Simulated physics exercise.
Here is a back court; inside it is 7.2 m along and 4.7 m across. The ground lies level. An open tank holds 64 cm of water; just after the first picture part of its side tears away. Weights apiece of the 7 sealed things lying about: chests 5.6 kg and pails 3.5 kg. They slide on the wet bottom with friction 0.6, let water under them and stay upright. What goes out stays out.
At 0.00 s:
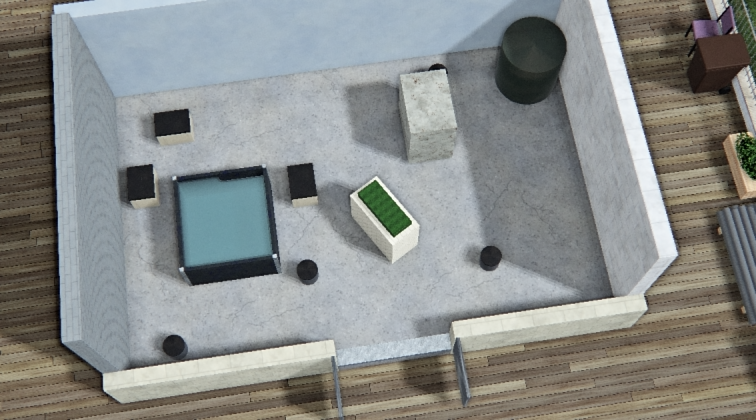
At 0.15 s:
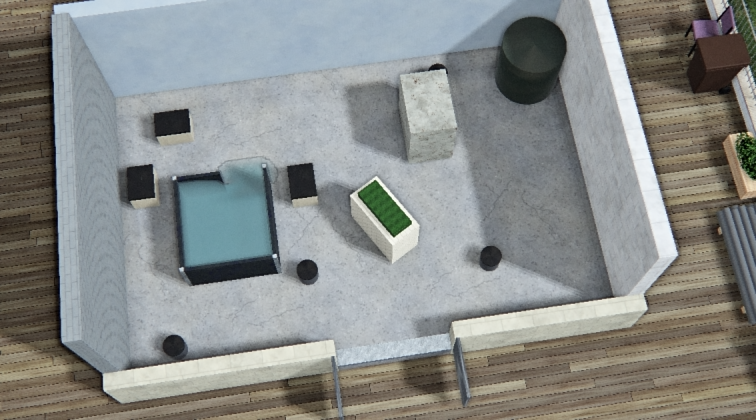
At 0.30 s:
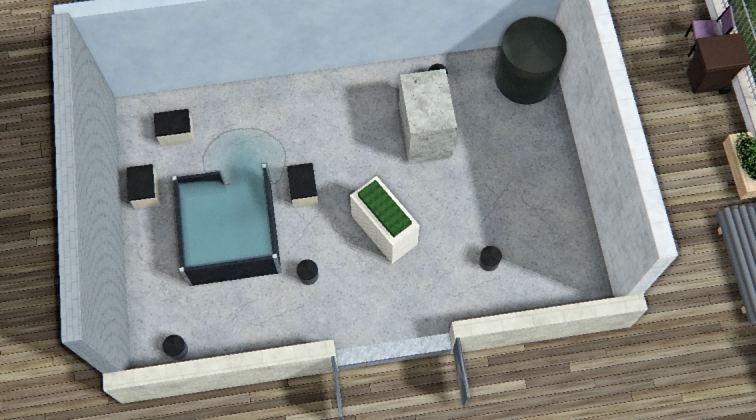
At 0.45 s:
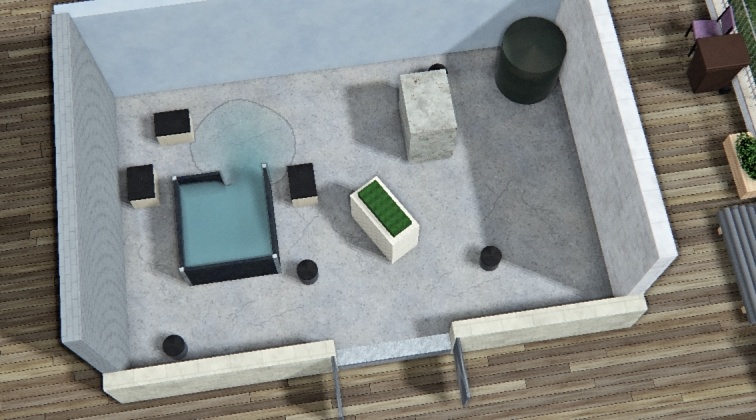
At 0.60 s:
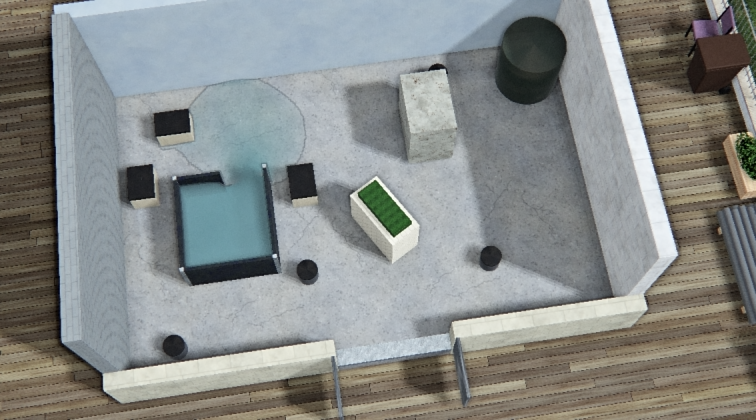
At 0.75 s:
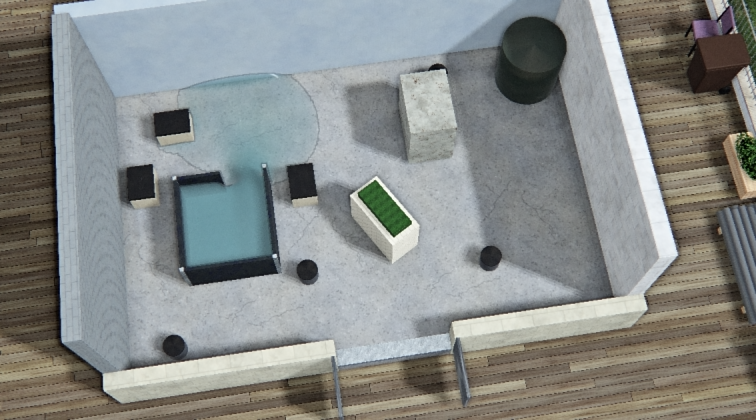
In a walled courtyard with a pale stone floor, a square open tank of water stands among small dark-topped boxes. Part of its far side gives way, and water pours through the gap, spreading in a widening rounded sheet toward the back wall and around a nearby box, while the objects stay put.
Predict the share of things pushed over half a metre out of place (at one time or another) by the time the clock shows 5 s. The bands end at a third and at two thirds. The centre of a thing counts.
That comes to one to two thirds.
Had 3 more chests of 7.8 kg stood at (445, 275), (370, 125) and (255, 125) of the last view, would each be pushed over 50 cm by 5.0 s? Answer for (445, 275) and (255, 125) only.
In turn: Under, over.
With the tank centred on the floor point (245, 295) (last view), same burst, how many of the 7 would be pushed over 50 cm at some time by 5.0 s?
In that case 4 of them.
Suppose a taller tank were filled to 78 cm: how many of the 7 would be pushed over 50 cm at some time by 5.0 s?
In that case 4 of them.
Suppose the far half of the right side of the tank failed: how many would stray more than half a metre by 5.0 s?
In that case 2 of them.
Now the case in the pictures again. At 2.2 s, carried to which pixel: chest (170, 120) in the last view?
Near (139, 121).
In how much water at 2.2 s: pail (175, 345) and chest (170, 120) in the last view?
Roughly 0 and 7 cm.
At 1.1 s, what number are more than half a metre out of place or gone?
I count 0.
After 1.1 s 0 of 7 are over 50 cm from their spots; 0 afloat.
After 2.2 s 1 of 7 are over 50 cm from their spots; 0 afloat.
After 3.5 s 3 of 7 are over 50 cm from their spots; 2 afloat.
After 5.0 s 3 of 7 are over 50 cm from their spots, and 3 have been at some point; 2 afloat.
